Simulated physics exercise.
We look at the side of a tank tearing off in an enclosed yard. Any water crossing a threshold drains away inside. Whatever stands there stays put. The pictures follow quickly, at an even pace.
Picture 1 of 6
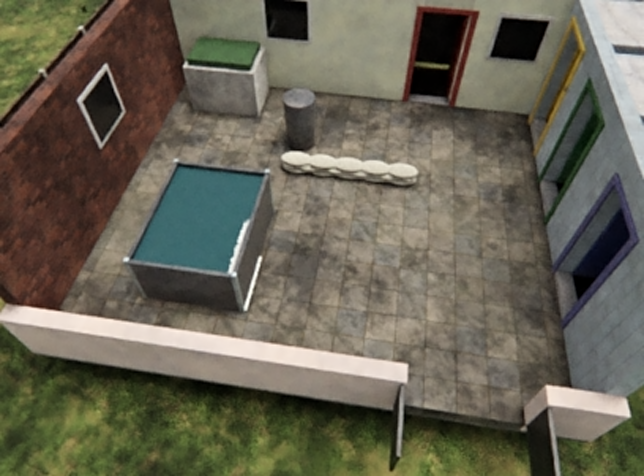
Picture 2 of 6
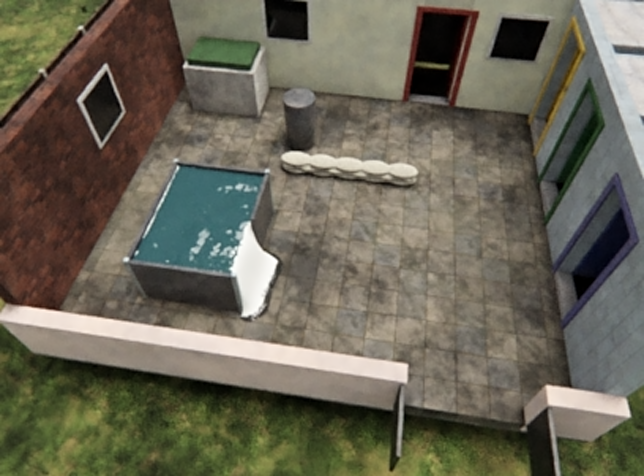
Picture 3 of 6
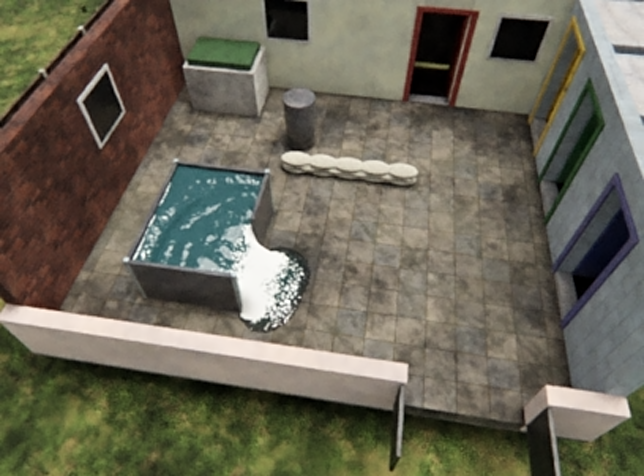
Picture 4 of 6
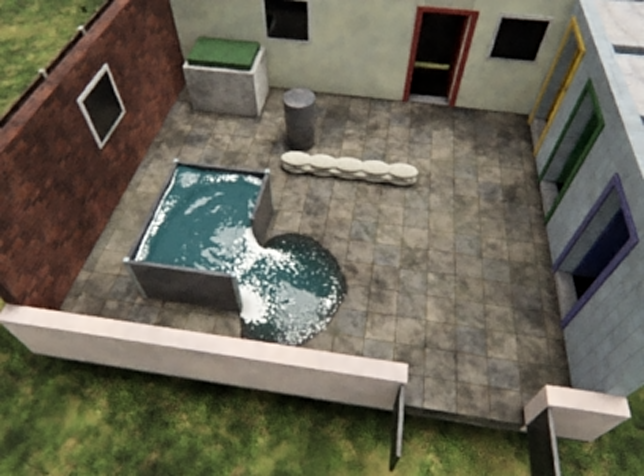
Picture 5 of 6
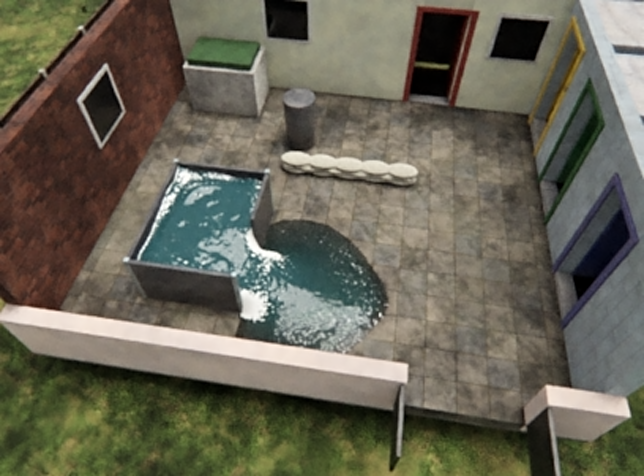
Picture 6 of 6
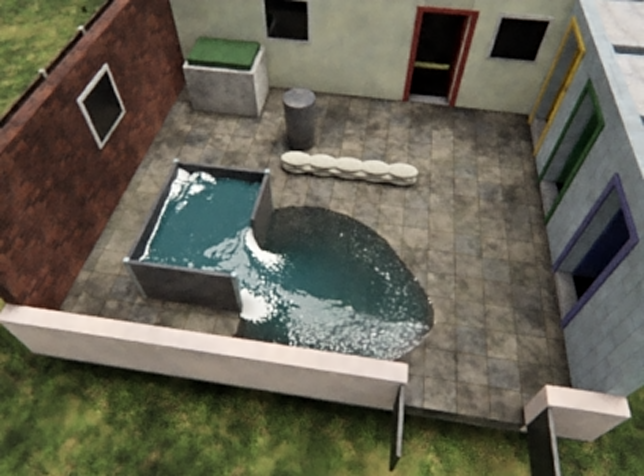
Water bursting from the right side of an open tank in a walled courtyard, foaming and spreading rightward across the stone paving.
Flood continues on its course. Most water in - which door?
Blue door.
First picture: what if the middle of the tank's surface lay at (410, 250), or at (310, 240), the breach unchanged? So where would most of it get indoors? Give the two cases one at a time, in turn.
Taking them in turn, I'd say the blue one and then the blue door.
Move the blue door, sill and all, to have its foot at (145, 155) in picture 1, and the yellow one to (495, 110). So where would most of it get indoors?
Looks like it's the red one.
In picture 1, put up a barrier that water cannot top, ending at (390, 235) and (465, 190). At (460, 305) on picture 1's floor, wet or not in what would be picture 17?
There: Covered.
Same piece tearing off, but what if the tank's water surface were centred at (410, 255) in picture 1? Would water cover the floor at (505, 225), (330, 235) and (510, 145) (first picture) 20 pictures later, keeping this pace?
In order: Reached, unreached, reached.
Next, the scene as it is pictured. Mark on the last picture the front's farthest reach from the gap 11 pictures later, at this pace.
About (538, 199).
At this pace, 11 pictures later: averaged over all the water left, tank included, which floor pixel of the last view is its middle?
Close to (324, 283).
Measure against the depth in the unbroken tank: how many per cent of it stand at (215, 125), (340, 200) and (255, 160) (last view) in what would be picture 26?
In turn 0, 2 and 0 in a hundred.
A moment on, water covers 35 % of the floor; green door not reached, blue door wet at the sill, nothing in, red door not reached, yellow door not reached.
Next, water covers 40 % of the floor; green door wet at the sill, nothing in, blue door some in, red door not reached, yellow door not reached.
Then, water covers 45 % of the floor; green door wet at the sill, nothing in, blue door a lot in, red door not reached, yellow door wet at the sill, nothing in.
Later, water covers 60 % of the floor; green door wet at the sill, nothing in, blue door a lot in, red door some in, yellow door wet at the sill, nothing in.
In the end, water covers 75 % of the floor; green door wet at the sill, nothing in, blue door a lot in, red door some in, yellow door wet at the sill, nothing in; the blue door has let in the most.
